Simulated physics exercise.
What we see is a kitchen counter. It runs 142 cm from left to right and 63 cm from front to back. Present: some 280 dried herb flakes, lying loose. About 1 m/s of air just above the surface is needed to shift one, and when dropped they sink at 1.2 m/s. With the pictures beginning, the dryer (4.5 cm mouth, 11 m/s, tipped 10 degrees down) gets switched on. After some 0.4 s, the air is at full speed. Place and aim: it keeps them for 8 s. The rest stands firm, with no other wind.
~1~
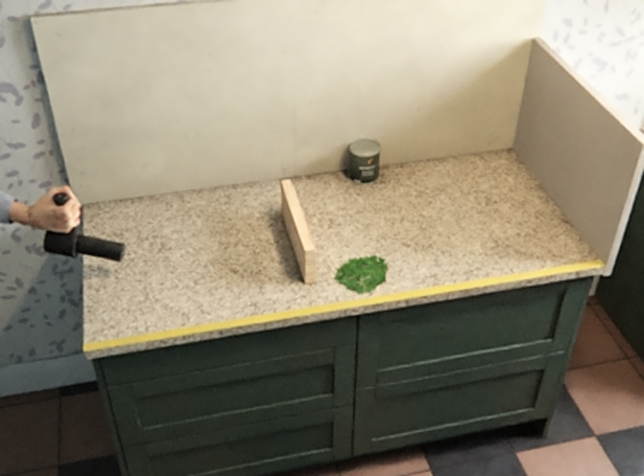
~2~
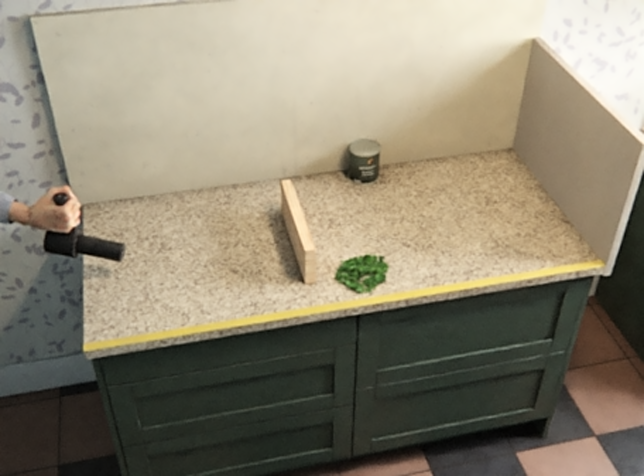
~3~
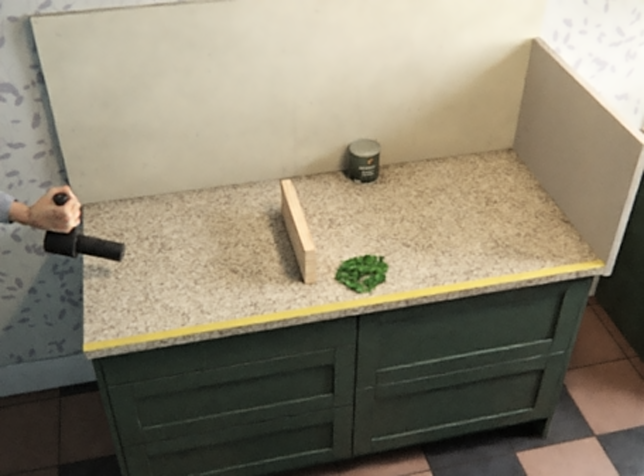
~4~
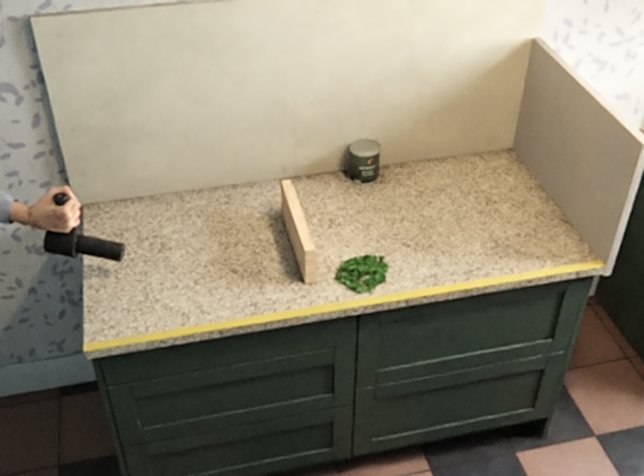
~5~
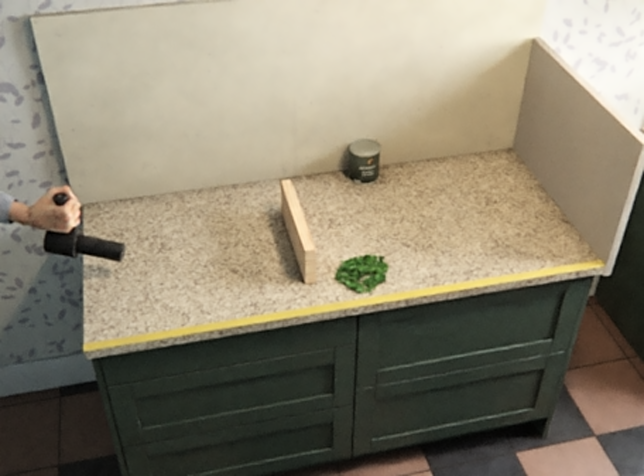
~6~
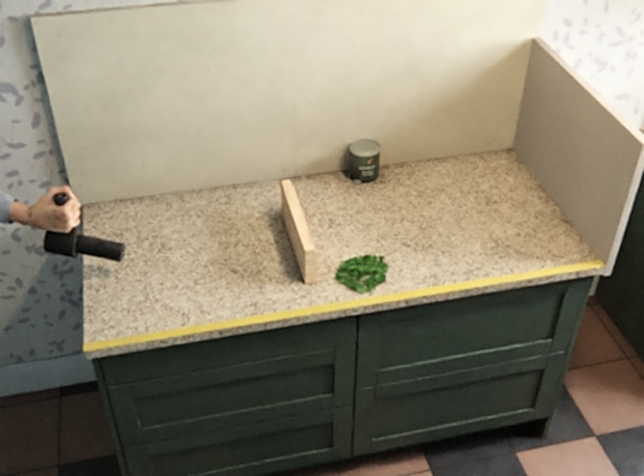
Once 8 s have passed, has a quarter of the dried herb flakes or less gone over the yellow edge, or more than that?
That edge takes more than a quarter.
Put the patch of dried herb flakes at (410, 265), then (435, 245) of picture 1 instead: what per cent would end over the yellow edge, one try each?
Taking the two spots in order, you'd get 10 percent and then 0 percent.
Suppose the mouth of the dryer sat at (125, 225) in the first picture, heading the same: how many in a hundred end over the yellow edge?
Result: Approx. 0 %.
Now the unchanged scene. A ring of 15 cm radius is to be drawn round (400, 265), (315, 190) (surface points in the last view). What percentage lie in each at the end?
I would say around 40 % and 0 % respectively.
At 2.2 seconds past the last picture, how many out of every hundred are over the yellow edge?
The share is about 30 percent.
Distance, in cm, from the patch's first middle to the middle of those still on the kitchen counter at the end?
I'd say around 5 cm.
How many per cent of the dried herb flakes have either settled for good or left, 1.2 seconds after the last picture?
The share is roughly 50 %.
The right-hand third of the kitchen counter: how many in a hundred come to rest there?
It comes out near 0 in a hundred.
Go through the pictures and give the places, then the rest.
In the first picture, the middle of the dried herb flakes is near (360, 272), none has stirred yet and the mouth of the dryer is at (123, 253).
In the second picture, the middle of the dried herb flakes is near (363, 269), none has stirred yet and the yellow edge is centred on (361, 306).
In the third picture, the middle of the dried herb flakes is near (363, 269), none has stirred yet, the top of a board is at (297, 213) and the top of a tin is at (365, 147).
In the fourth picture, the middle of the dried herb flakes is near (363, 269) and none has stirred yet.
In the fifth picture, the middle of the dried herb flakes is near (363, 269) and none has stirred yet.
In the sixth picture, the middle of the dried herb flakes is near (363, 269) and none has stirred yet.
Then, 1.2 s after the last picture, 15 % are over the yellow edge; the middle of those still in play is near (362, 269); 50 % have settled or left.
Then, 2.2 s after the last picture, 26 % are over the yellow edge; the middle of those still in play is near (362, 269); 63 % have settled or left.
Then, 4.0 s after the last picture, 39 % are over the yellow edge; the middle of those still in play is near (361, 267); 79 % have settled or left.
Then, 7.6 s after the last picture, at the end, 49 % are over the yellow edge; the middle of those still in play is near (360, 264).
